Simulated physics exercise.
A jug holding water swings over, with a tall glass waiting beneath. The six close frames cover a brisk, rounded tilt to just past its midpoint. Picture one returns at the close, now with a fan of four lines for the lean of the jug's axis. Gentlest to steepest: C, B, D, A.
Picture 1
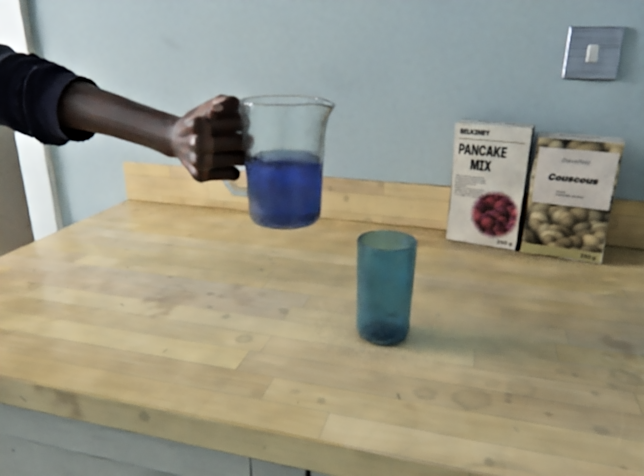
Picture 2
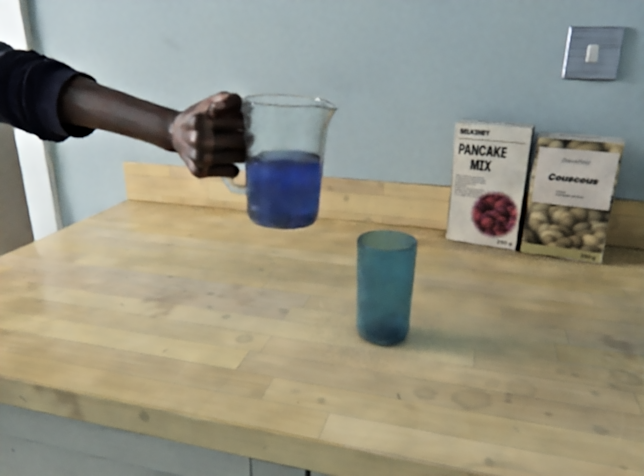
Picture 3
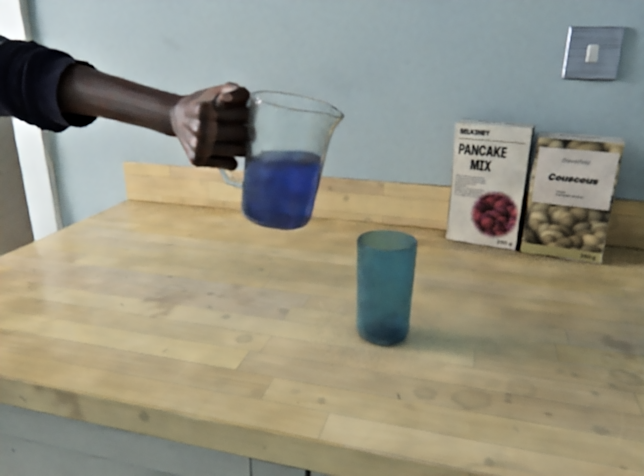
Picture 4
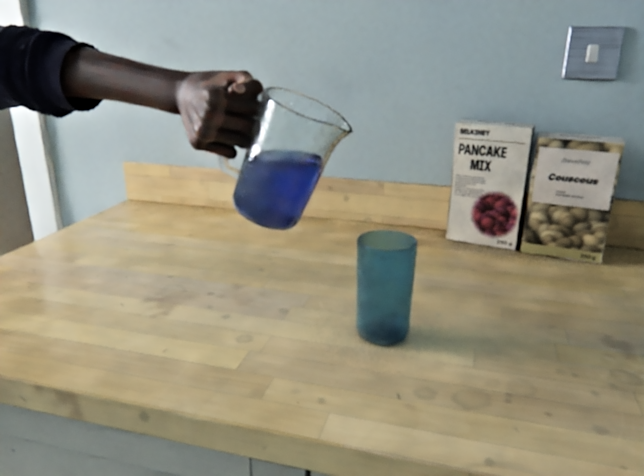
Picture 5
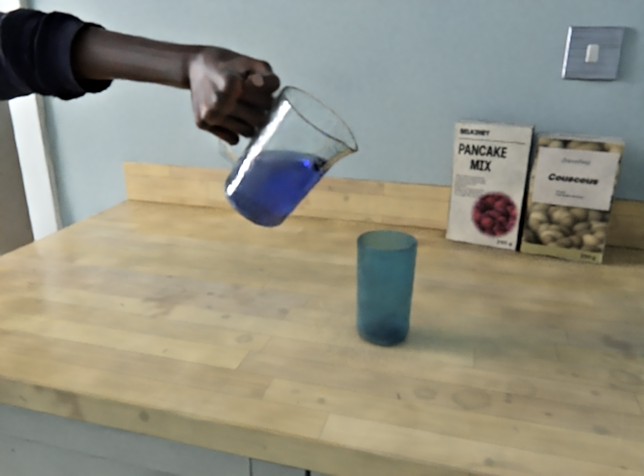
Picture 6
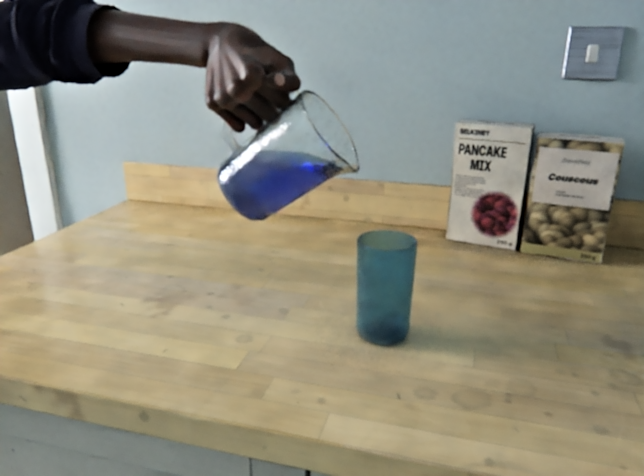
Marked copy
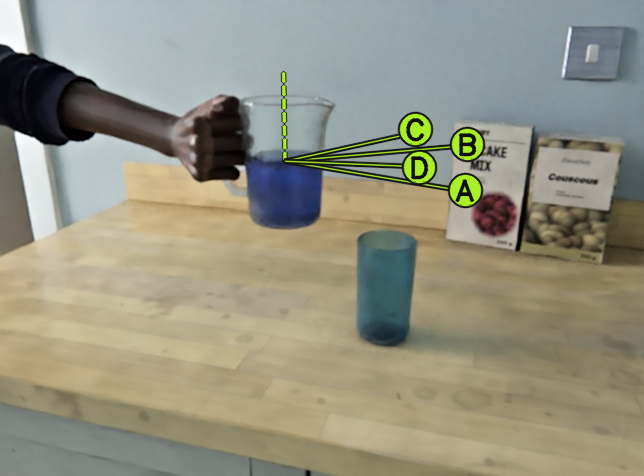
A hand lifting a clear jug of blue liquid slightly and tilting it steadily rightward above a tall teal glass on a wooden counter.
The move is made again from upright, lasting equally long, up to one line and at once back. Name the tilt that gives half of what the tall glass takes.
C beats the others.
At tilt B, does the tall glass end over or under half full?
Over.
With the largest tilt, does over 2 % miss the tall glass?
Yes.
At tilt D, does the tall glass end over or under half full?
Over half.
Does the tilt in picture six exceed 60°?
No.
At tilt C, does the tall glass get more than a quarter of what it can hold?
Yes.
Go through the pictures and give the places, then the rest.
In the first picture, upright, lip at (332, 105); rim of the tall glass round (387, 240); nothing has left yet.
In the second picture, tipped about 3°, lip at (335, 108); nothing has left yet.
In the third picture, tipped about 10°, lip at (342, 116); nothing has left yet.
In the fourth picture, tipped about 22°, lip at (350, 130); nothing has left yet.
In the fifth picture, tipped about 37°, lip at (356, 149); nothing has left yet.
In the sixth picture, tipped about 52°, lip at (357, 170); nothing has left yet.
In lime, A at (448, 188); B at (450, 146); C at (399, 136); D at (402, 166).
If A is chosen, the tall glass ends with about 93 % of what it can hold; 12 % of the water is spilt.
If B is chosen, the tall glass ends with about 72 % of what it can hold.
If C is chosen, the tall glass ends with about 50 % of what it can hold.
If D is chosen, the tall glass ends with about 91 % of what it can hold.
